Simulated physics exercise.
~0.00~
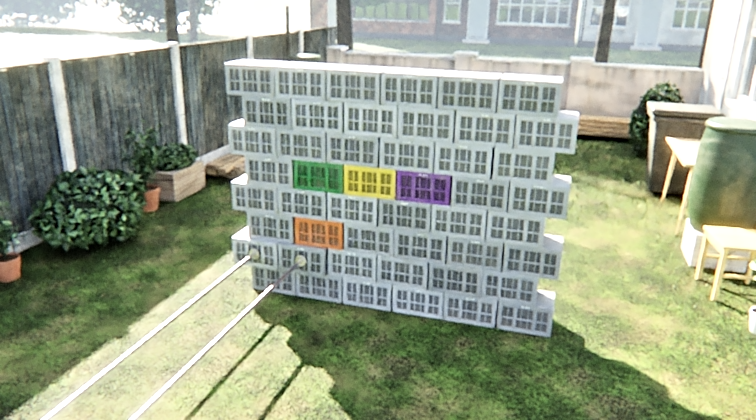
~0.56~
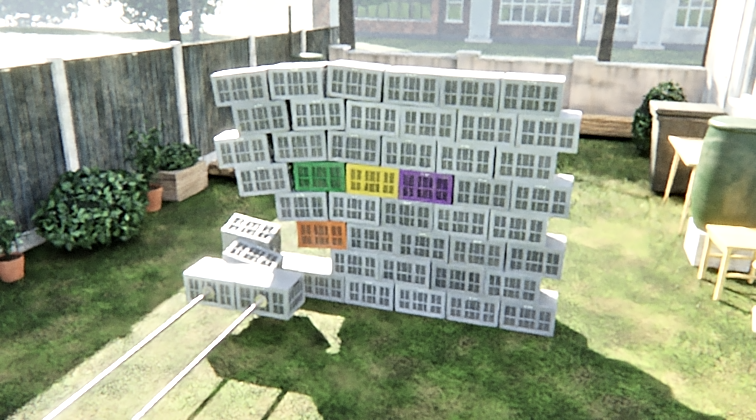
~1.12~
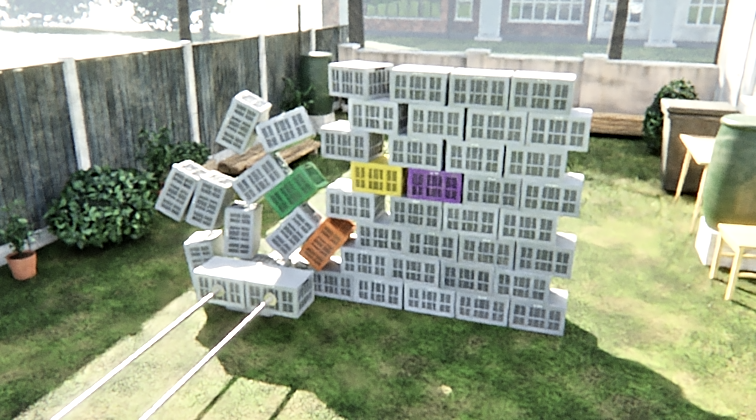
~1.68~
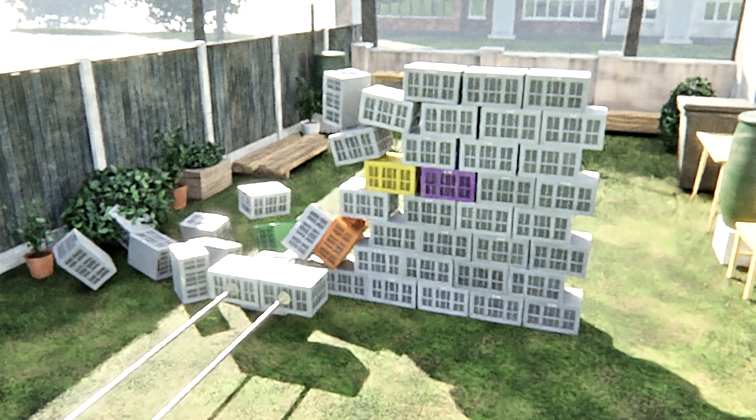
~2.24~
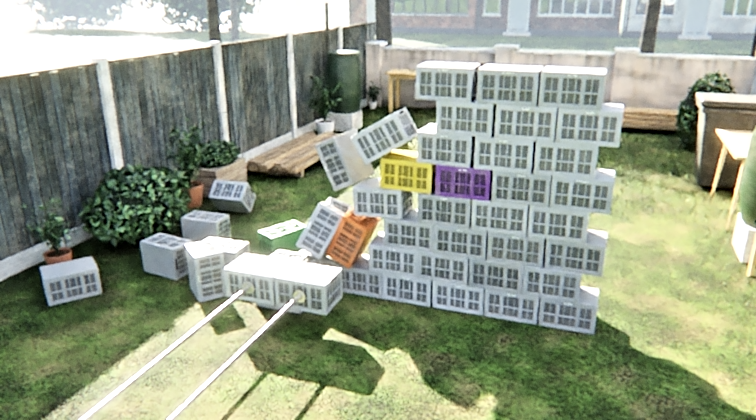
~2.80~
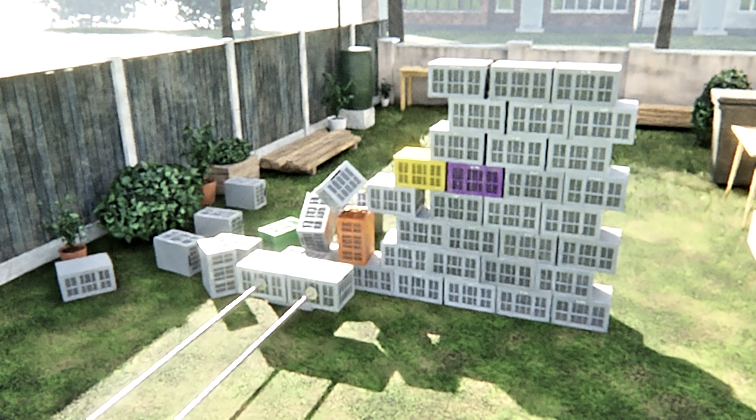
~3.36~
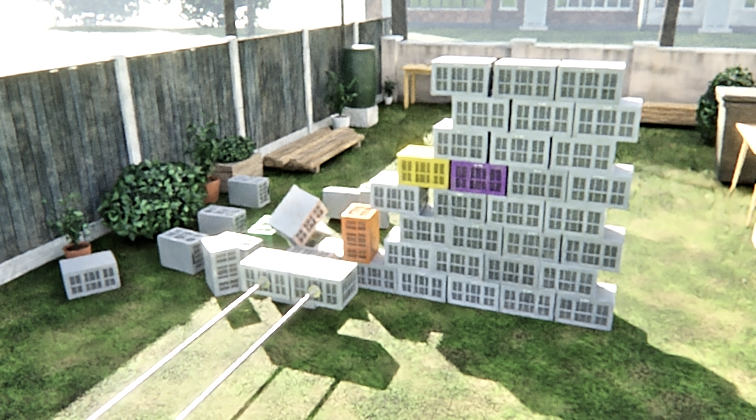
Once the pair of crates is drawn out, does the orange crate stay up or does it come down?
The orange crate comes down, tipping over as the left side collapses and ending up turned on its end beside the part of the wall that still stands.
